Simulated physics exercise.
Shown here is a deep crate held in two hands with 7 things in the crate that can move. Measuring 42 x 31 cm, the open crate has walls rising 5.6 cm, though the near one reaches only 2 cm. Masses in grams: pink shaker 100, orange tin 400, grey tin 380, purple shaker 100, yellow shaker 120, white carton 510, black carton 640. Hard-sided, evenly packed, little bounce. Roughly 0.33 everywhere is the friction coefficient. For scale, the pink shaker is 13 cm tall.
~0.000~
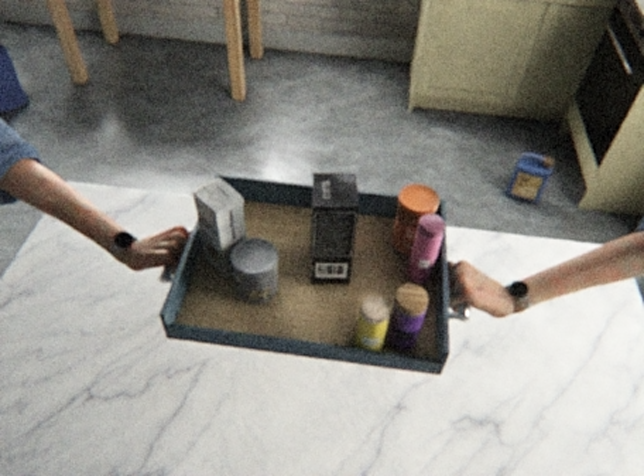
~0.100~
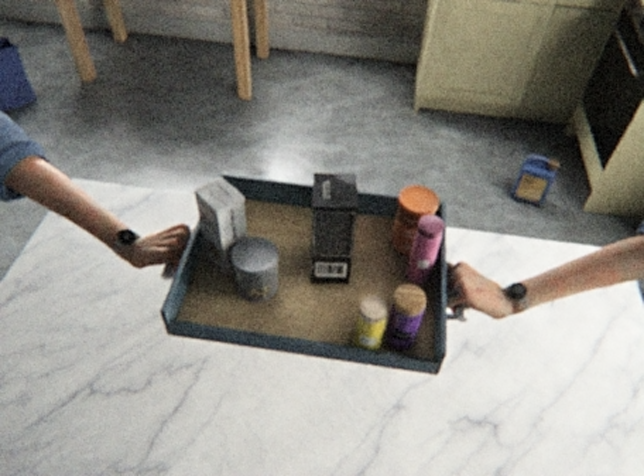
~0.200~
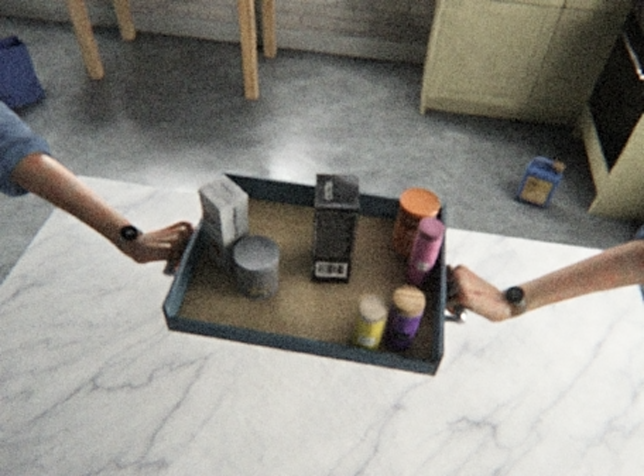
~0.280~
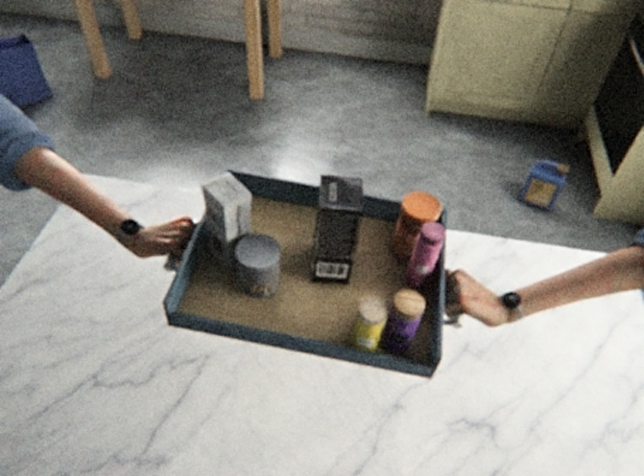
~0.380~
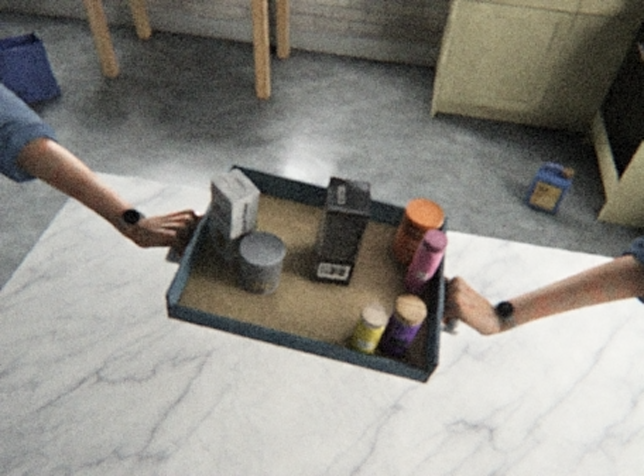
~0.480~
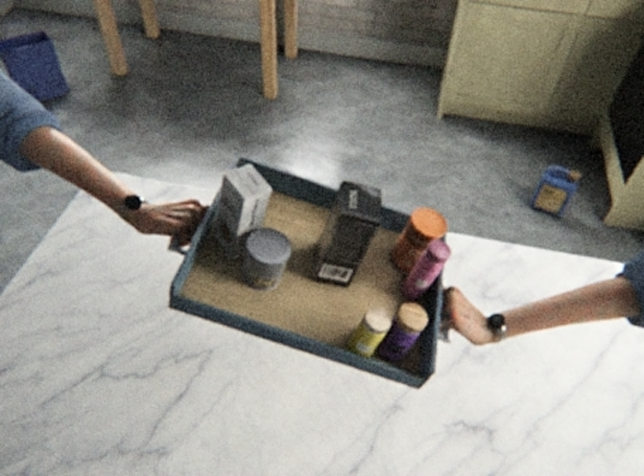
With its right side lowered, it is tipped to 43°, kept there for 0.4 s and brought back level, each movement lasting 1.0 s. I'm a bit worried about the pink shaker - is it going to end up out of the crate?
Yes, it does.
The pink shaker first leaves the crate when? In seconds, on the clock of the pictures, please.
It happens at about 1.4 s.
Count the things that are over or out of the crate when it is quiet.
I get 3.
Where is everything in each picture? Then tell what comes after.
Crate level; pink shaker (425, 250); orange tin (413, 222), in the first frame.
Crate level; purple shaker (405, 319); yellow shaker (370, 326), in the second frame.
Crate at 1°, right side down; white carton (226, 226); black carton (333, 231), in the third frame.
Crate at 3°, right side down; orange tin (415, 228); grey tin (258, 267), in the fourth frame.
Crate at 7°, right side down; purple shaker (402, 327); yellow shaker (368, 331), in the fifth frame.
Crate at 12°, right side down; pink shaker (425, 271); white carton (241, 214), in the sixth frame.
By 0.98 s, crate at 42°, right side down; pink shaker rocked 33° off its seat near (417, 303); black carton rocked 30° off its seat; white carton 18 cm from its spot.
By 1.48 s, crate at 43°, right side down; pink shaker, white carton and black carton now out of the crate; grey tin 27 cm from its spot; yellow shaker 5 cm from its spot.
By 2.08 s, crate at 15°, right side down; grey tin 27 cm from its spot; yellow shaker 4 cm from its spot; purple shaker 3 cm from its spot.
When it is over (3.0 s), out of the crate, pink shaker, white carton and black carton; not toppled but over 5 cm from the start, grey tin; the other 3 within 5 cm of the start. In the last view, pink shaker near (513, 321).
